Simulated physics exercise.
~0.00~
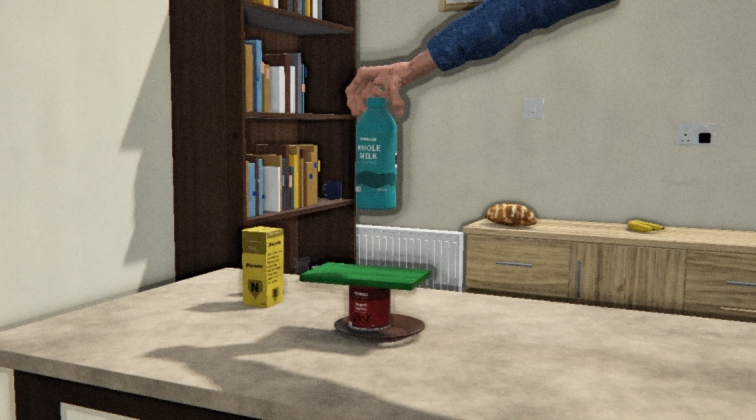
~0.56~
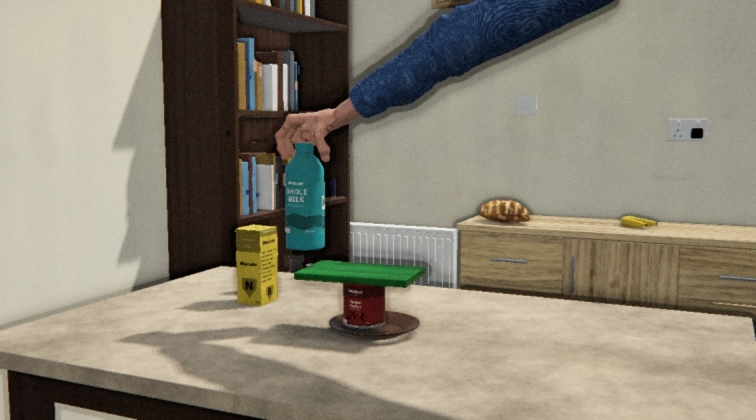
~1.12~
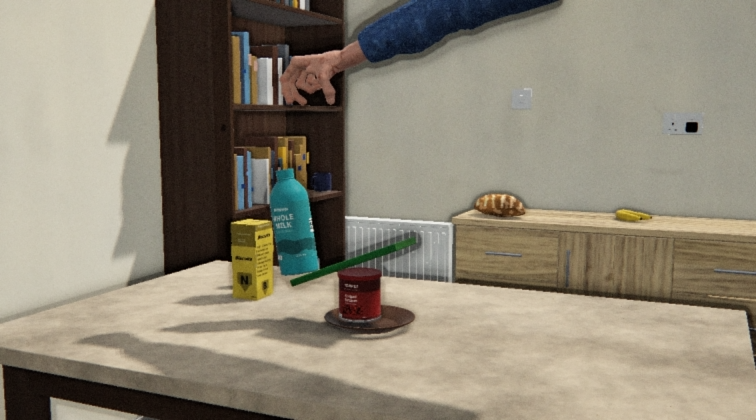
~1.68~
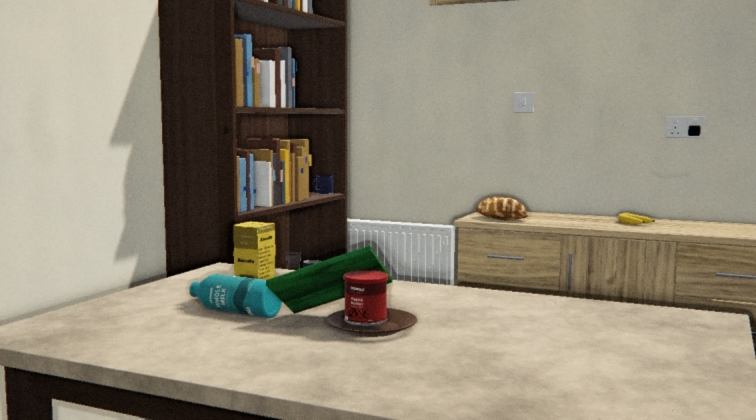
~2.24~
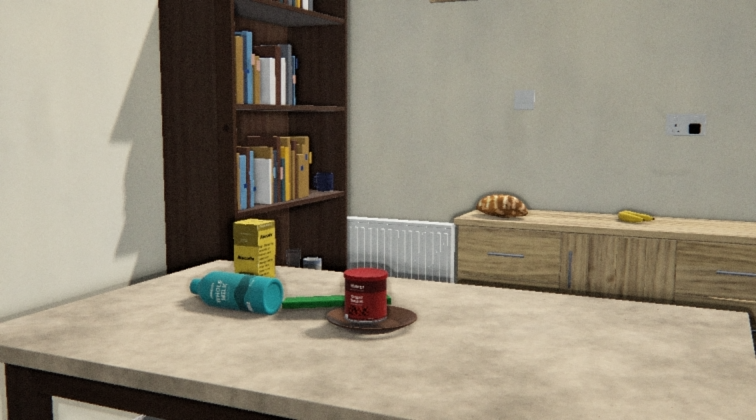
A hand lowered a turquoise milk bottle onto the left end of a green board balanced on a red tin and let go, and the board tipped, leaving both bottle and board lying on the table while the tin stayed upright on its brown plate.
